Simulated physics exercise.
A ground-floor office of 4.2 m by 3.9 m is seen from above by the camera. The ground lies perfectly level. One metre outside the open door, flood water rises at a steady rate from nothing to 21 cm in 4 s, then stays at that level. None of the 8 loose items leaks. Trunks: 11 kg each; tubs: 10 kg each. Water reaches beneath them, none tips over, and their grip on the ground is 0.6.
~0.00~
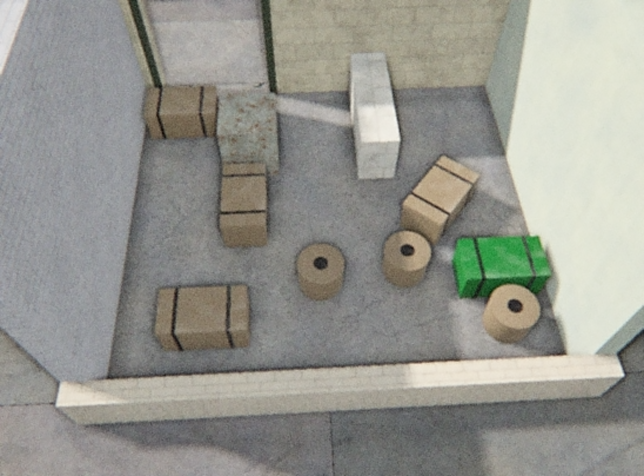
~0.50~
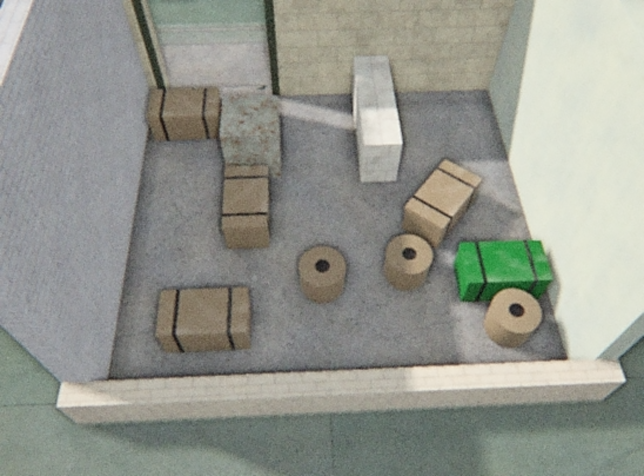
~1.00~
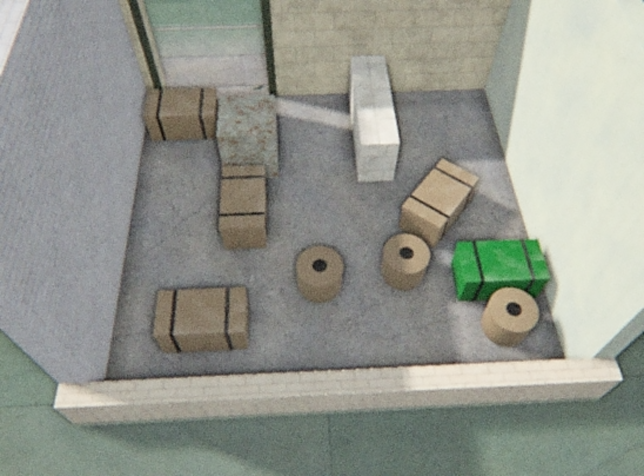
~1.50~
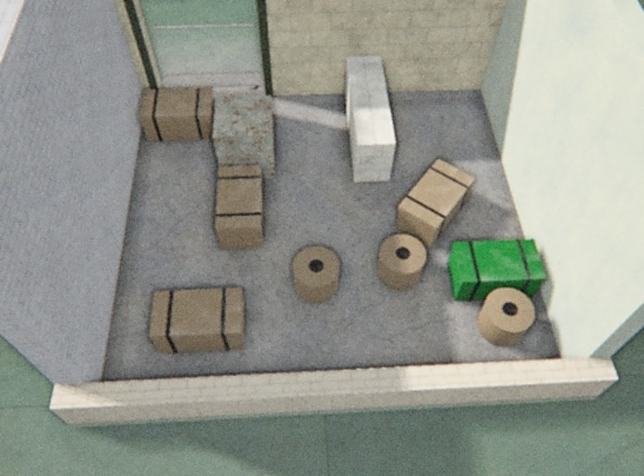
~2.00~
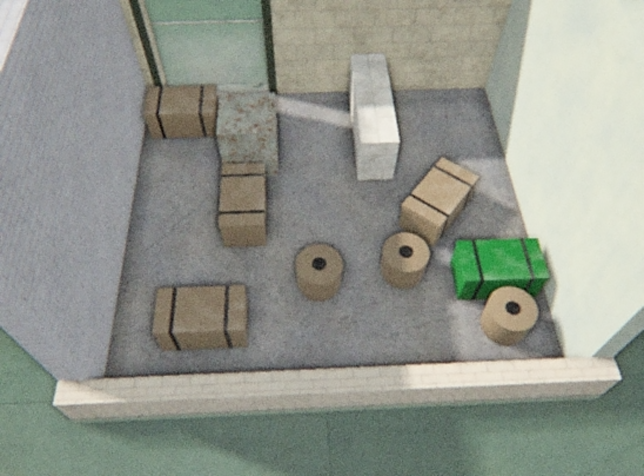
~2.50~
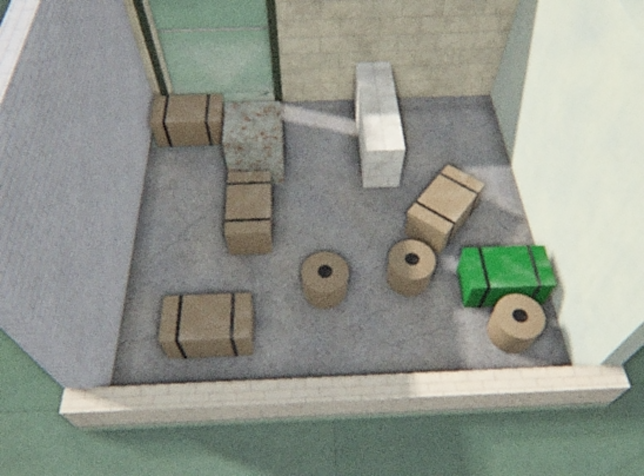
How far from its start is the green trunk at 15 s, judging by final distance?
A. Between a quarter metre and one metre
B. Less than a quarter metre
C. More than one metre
More than one metre (C).
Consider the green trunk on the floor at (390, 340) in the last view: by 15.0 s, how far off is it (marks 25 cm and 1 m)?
Answer: It covers a big distance.
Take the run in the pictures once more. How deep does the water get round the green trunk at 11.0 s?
The depth there is around 5 cm.
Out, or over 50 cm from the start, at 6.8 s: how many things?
I make it 2.
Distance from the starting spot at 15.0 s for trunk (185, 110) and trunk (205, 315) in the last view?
Net displacement, in order: 300 cm; 350 cm.
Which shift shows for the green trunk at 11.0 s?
Displacement near 200 cm.
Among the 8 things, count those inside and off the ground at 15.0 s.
Answer: 8.
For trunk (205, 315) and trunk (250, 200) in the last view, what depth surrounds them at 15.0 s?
Depth approx. 18 cm / 9 cm.
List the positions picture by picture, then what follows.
In the first frame, the green trunk at (504, 257), on the bottom; 0.0 m2 under water; 0 of 8 have shifted.
In the second frame, the green trunk at (506, 261) rests on the ground; 0.0 m2 under water; 0 of 8 have shifted.
In the third frame, the green trunk at (503, 260) rests on the ground; 0.0 m2 under water; 0 of 8 have shifted.
In the fourth frame, the green trunk at (499, 260) rests on the ground; 0.0 m2 under water; 0 of 8 have shifted.
In the fifth frame, the green trunk at (503, 259) rests on the ground; 0.0 m2 under water; 0 of 8 have shifted.
In the sixth frame, the green trunk at (509, 266) rests on the ground; 0.4 m2 under water; 0 of 8 have shifted.
After 3.5 s the green trunk is near (509, 266), 0.0 m from its start, aground; 0 afloat.
After 6.8 s the green trunk is near (509, 266), 0.0 m from its start, aground; 2 afloat.
After 11.0 s the green trunk is near (458, 133), 1.8 m from its start, afloat; 6 afloat.
After 15.0 s the green trunk is near (452, 88), 2.3 m from its start, afloat; 8 afloat.
